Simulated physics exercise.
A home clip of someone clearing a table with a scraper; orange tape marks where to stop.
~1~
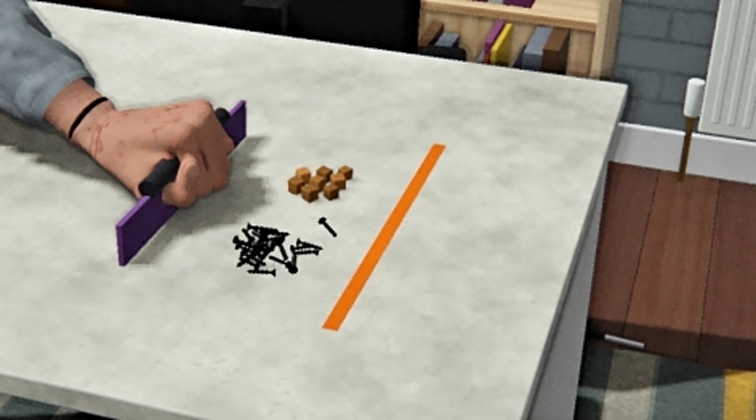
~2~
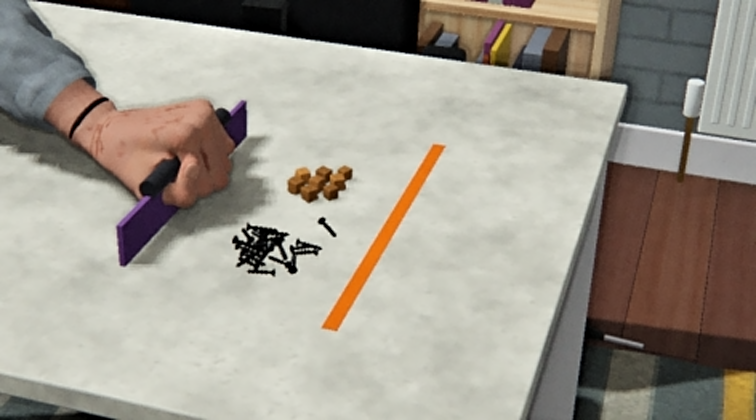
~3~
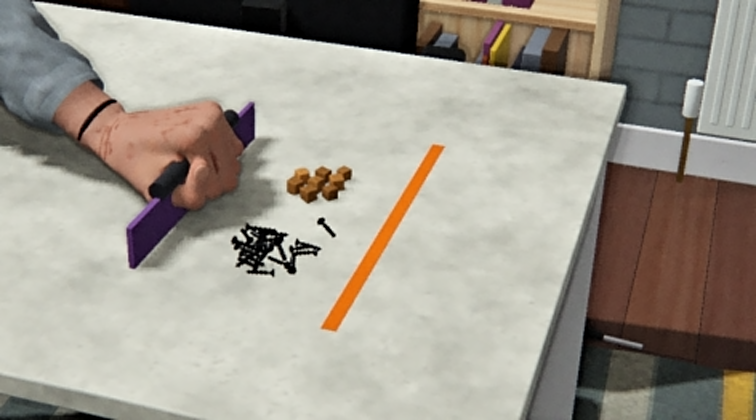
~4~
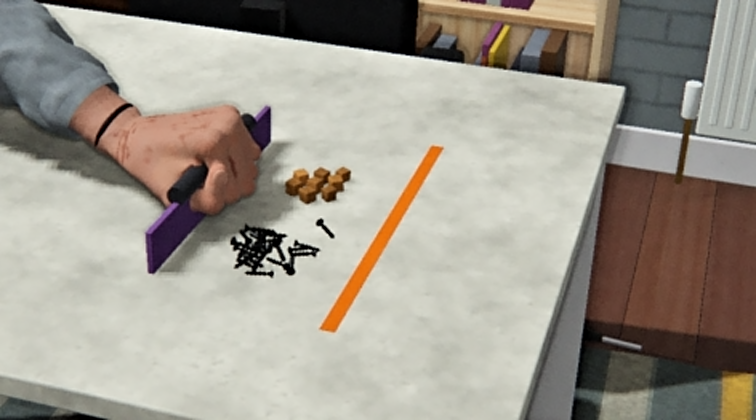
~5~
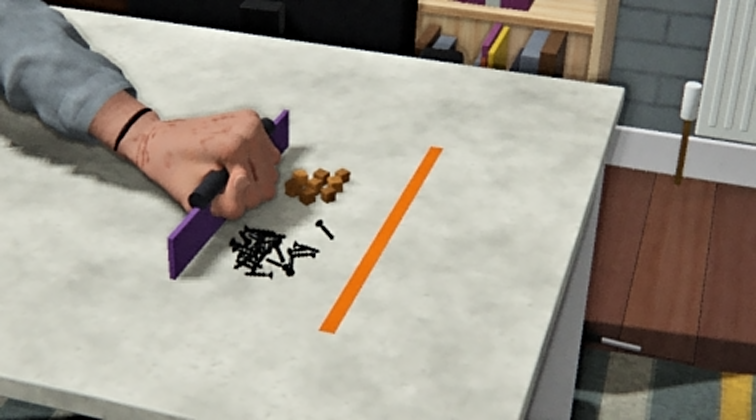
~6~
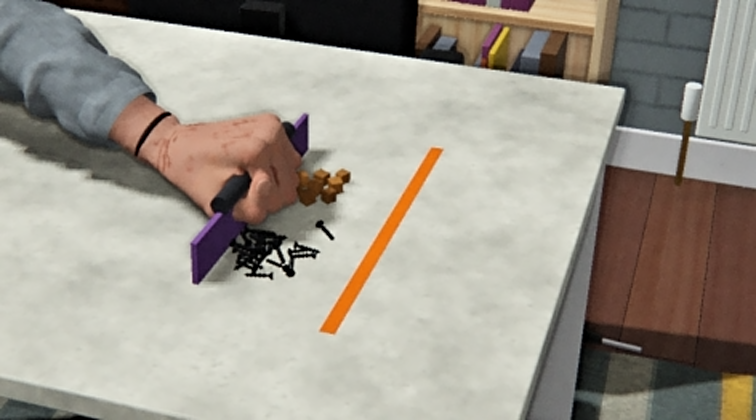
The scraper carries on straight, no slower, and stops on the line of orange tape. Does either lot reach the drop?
In the end the front lot remains up there, and the back lot remains up there.
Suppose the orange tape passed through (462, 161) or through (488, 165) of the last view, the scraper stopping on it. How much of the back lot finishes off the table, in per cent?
In turn 0 and 0 in a hundred.
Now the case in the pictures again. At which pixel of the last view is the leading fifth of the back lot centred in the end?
At about (436, 206).
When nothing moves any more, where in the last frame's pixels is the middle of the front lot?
Around (392, 275).
Then, 0.32 s on from there, scraper still moving, near (330, 184); front lot all on the table, its front near (346, 265); back lot all on the table, its front near (375, 186).
Then, 0.66 s on from there, scraper stopped at the orange tape; front lot all on the table, its front near (420, 270); back lot all on the table, its front near (442, 197).
Then, 0.94 s on from there, scraper stopped at the orange tape; front lot all on the table, its front near (433, 274); back lot all on the table, its front near (442, 197).
In the end, scraper stopped at the orange tape; front lot all on the table, its front near (433, 274); back lot all on the table, its front near (442, 197).
